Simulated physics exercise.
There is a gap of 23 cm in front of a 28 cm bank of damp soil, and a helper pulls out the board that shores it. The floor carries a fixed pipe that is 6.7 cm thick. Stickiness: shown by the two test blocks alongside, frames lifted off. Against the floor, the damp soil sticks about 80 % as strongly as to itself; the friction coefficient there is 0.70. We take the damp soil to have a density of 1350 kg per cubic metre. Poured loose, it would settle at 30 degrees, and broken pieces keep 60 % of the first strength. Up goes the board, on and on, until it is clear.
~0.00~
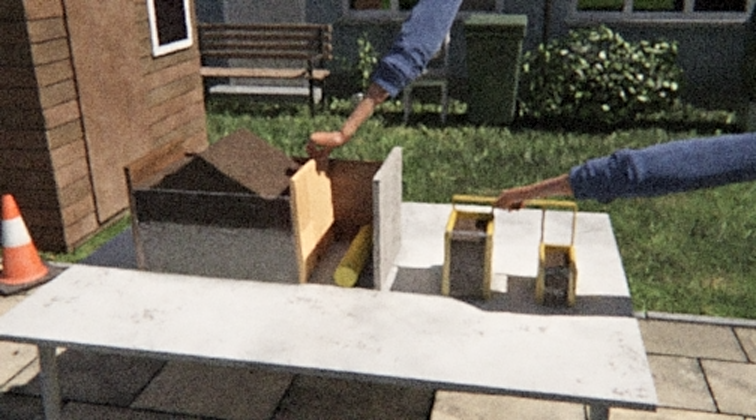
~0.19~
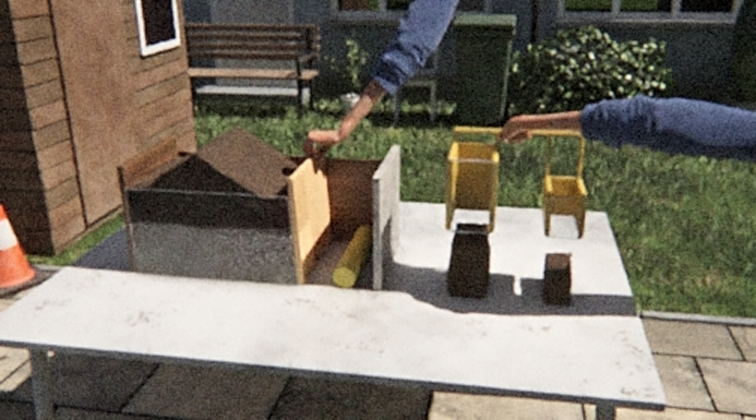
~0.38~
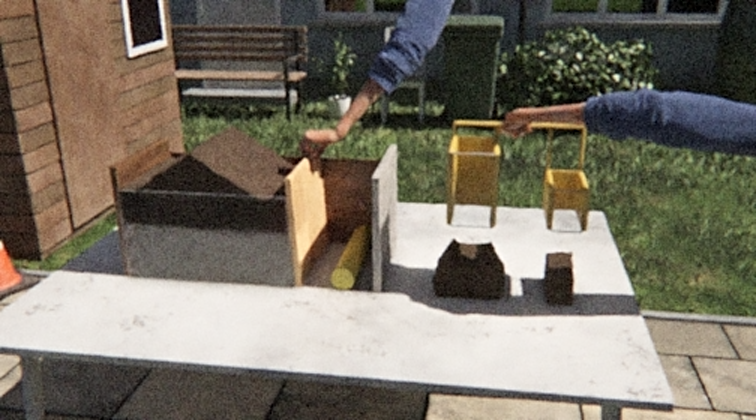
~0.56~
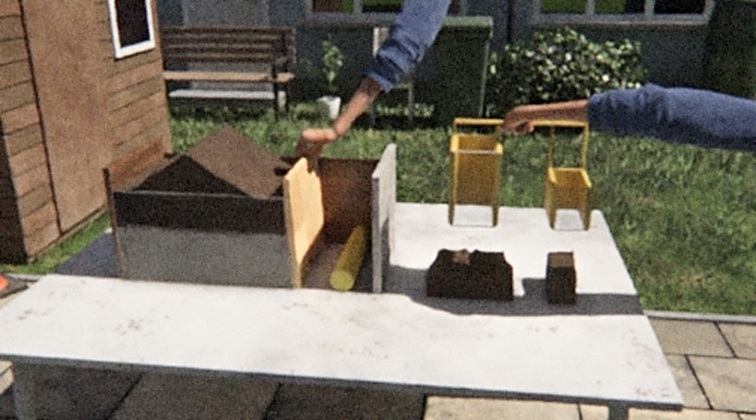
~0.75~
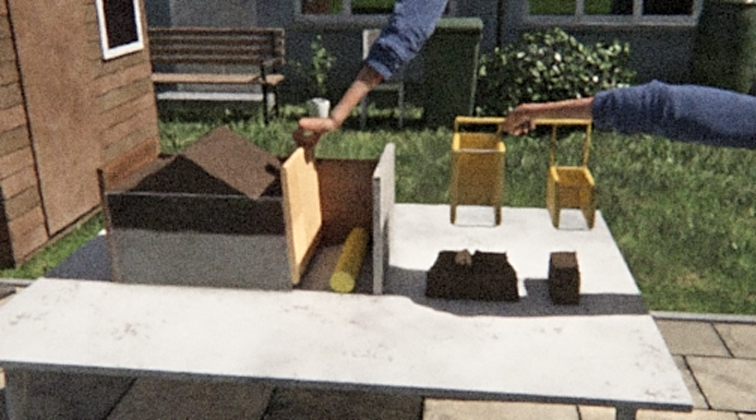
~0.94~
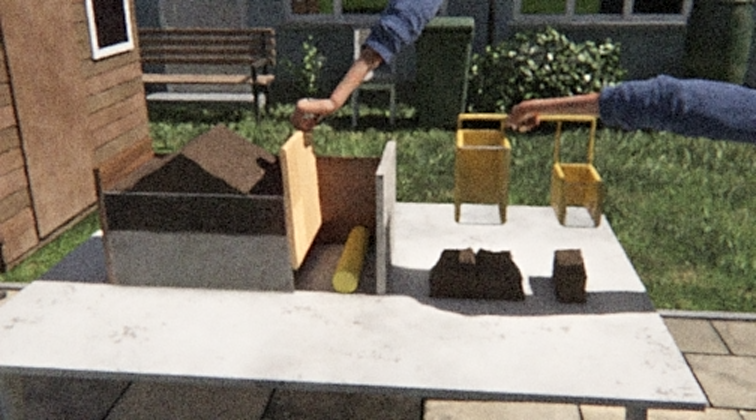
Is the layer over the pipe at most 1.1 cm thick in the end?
Yes, no more than that.
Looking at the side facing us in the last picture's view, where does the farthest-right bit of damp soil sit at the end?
Pixel: Approx. (333, 274).
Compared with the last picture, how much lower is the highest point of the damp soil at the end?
Around 6.0 centimetres, give or take.
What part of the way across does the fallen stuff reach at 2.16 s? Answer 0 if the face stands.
Reach: Around 50 in a hundred of the width.
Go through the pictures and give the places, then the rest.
In the first picture, top of the board at (290, 197), not yet moved; highest point of the damp soil at (196, 158); test blocks 18 cm, 9.3 cm high (left to right).
In the second picture, top of the board at (288, 196), not yet moved; highest point of the damp soil at (192, 157); test blocks 17 cm, 9.2 cm high (left to right).
In the third picture, top of the board at (286, 197), not yet moved; highest point of the damp soil at (187, 157); test blocks 11 cm, 9.2 cm high (left to right).
In the fourth picture, top of the board at (284, 197), not yet moved; highest point of the damp soil at (182, 157); test blocks 8.7 cm, 9.2 cm high (left to right).
In the fifth picture, top of the board at (282, 186), moved 3.1 cm; highest point of the damp soil at (179, 157); test blocks 8.6 cm, 9.2 cm high (left to right).
In the sixth picture, top of the board at (281, 169), moved 7.5 cm; highest point of the damp soil at (177, 156); test blocks 8.6 cm, 9.2 cm high (left to right).
By 1.30 s, the face still stands and nothing lies on the pipe.
By 1.73 s, the fallen stuff reaches 42 % of the way across and nothing lies on the pipe.
By 2.16 s, the fallen stuff reaches 48 % of the way across and nothing lies on the pipe.
By 2.59 s, the fallen stuff reaches 48 % of the way across and nothing lies on the pipe.
By 2.64 s, at the end, the fallen stuff reaches 48 % of the way across and nothing lies on the pipe.
